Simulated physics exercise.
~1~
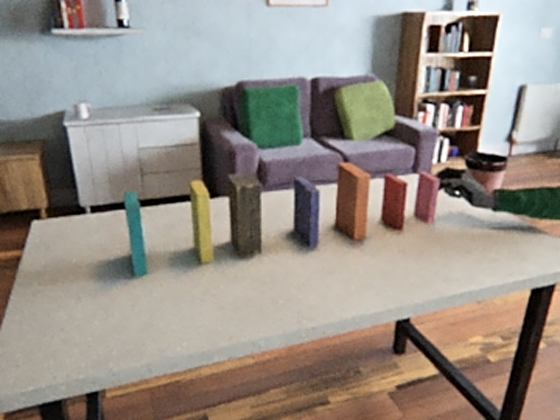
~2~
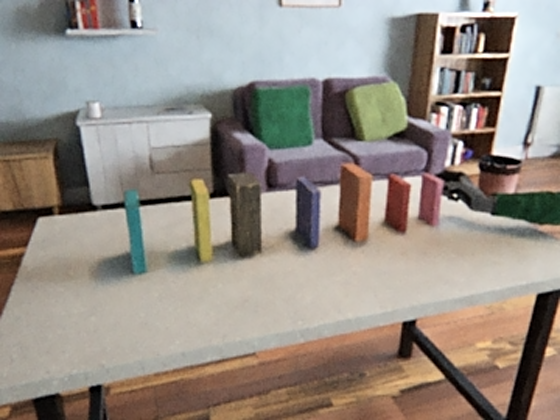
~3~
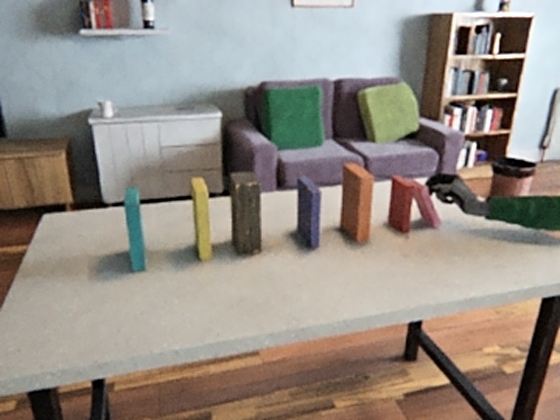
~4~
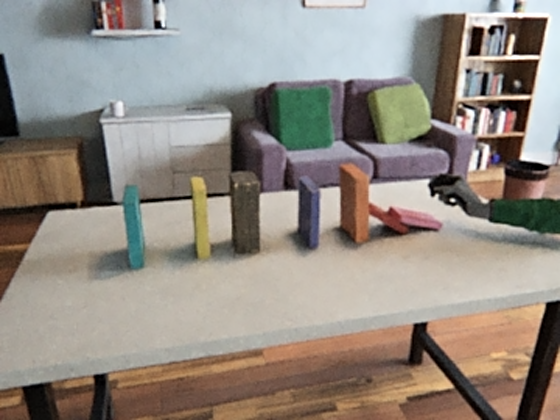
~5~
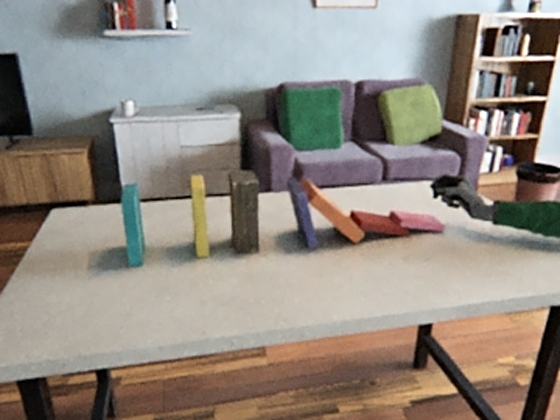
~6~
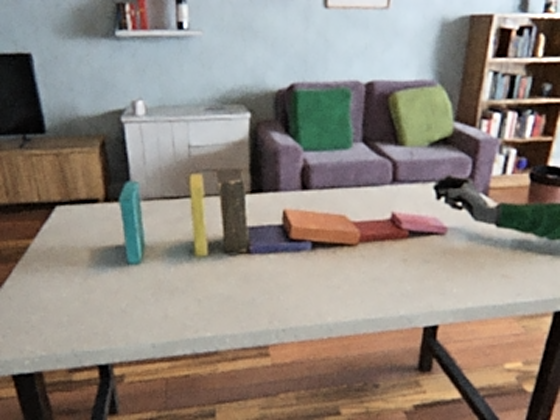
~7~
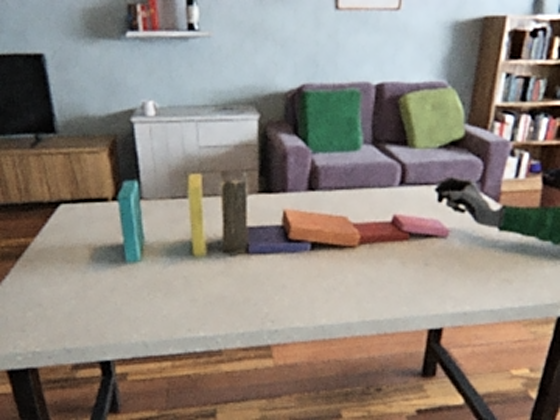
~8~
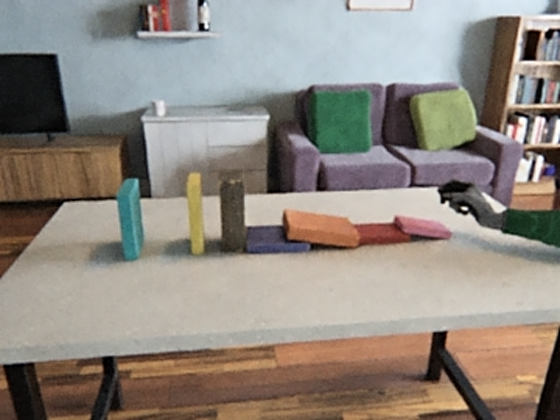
A hand tips the pink block, toppling red, orange and blue; the rest stand.
